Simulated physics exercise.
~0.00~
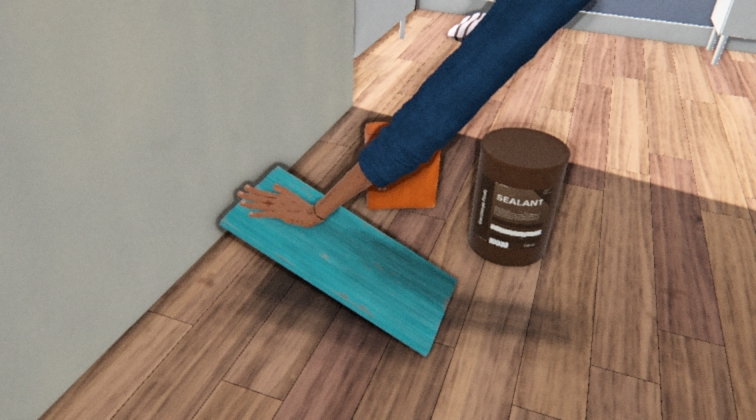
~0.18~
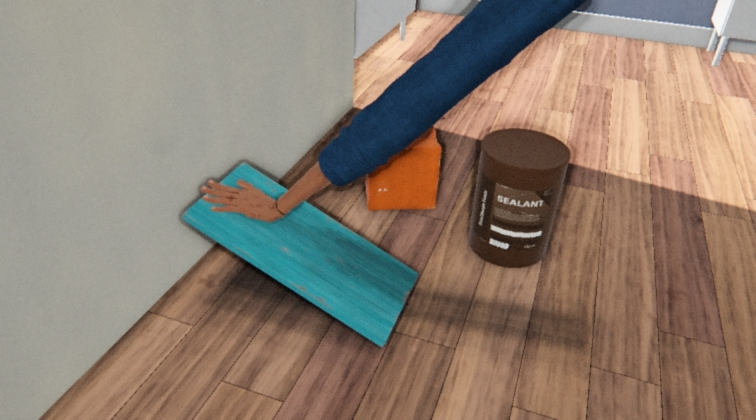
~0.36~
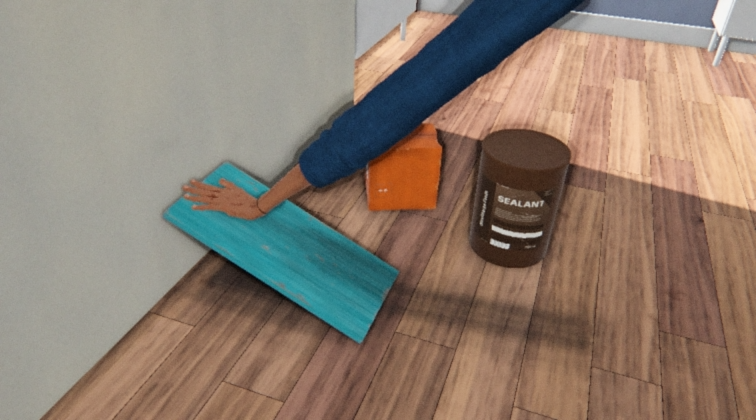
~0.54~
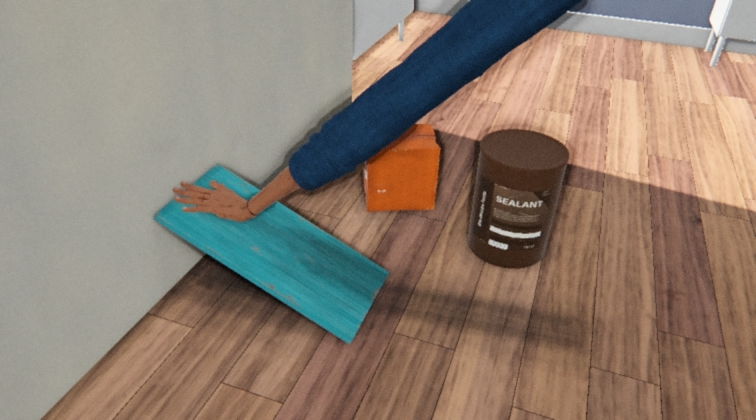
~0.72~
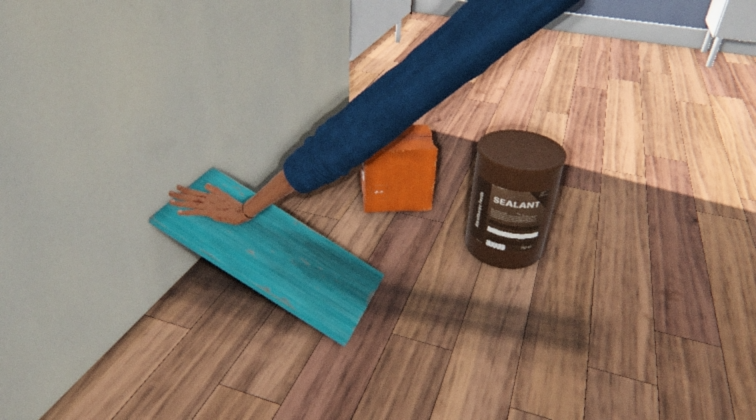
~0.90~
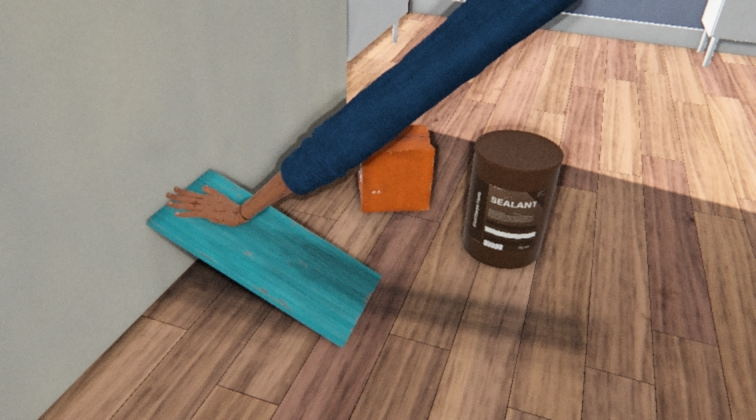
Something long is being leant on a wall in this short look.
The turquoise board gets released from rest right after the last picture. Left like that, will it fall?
Yes, it slides down.
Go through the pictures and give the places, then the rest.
Not yet at the wall; turquoise board (346, 254); brown pail (515, 197), in the first frame.
Not yet at the wall; turquoise board (308, 248); brown pail (516, 198), in the second frame.
Not yet at the wall; turquoise board (289, 246); brown pail (516, 198), in the third frame.
Not yet at the wall; turquoise board (279, 247); brown pail (515, 199), in the fourth frame.
Leant on the wall, still held; turquoise board (274, 250); brown pail (512, 199), in the fifth frame.
Leant on the wall, still held; turquoise board (271, 252); brown pail (509, 199), in the sixth frame.
By 1.20 s, turquoise board 12° lower than it was left near (278, 270).
By 1.30 s, turquoise board 24° lower than it was left near (283, 286).
By 1.40 s, turquoise board 24° lower than it was left near (283, 288).
When it is over (2.2 s), moved from the start, turquoise board; the other 2 as before. End places, in pixels of the last picture, turquoise board near (283, 288). The board gives way.
